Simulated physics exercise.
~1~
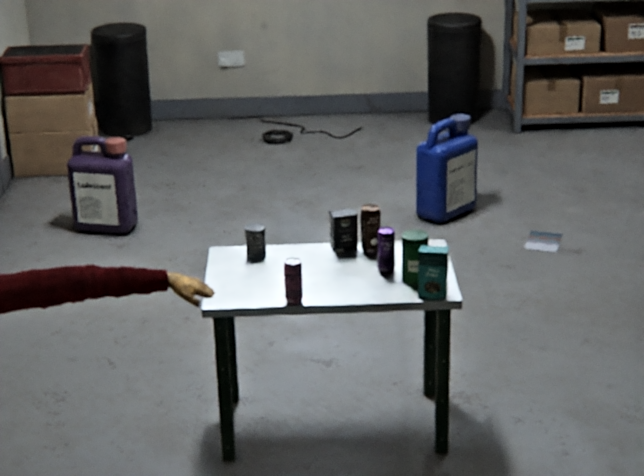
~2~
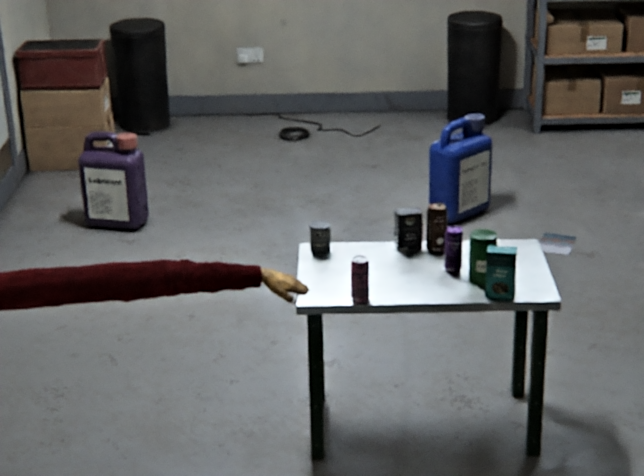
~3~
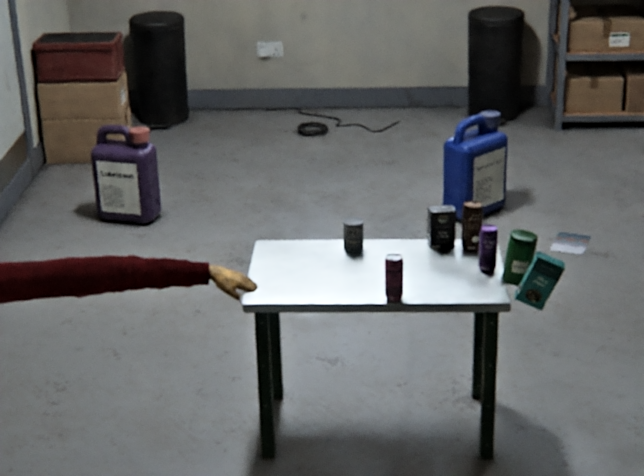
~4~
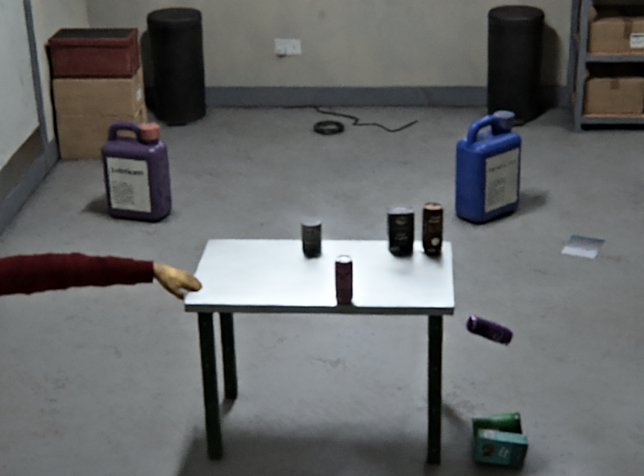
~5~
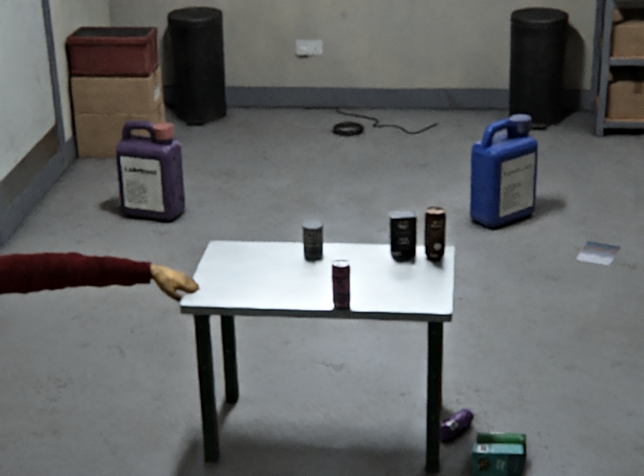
To begin with, a red-sleeved arm reaches from the left to a small white table holding cans, a green jar, a turquoise packet and a black packet. The table moves to the right with everything still upright. It then shifts back left, and the green jar and turquoise packet lean over the right edge. They drop to the floor as the table goes further left, and the purple can tumbles after them. At the end, all three lie on the floor by the right legs, while the pink can, brown can, grey tin and black packet stand on the table.
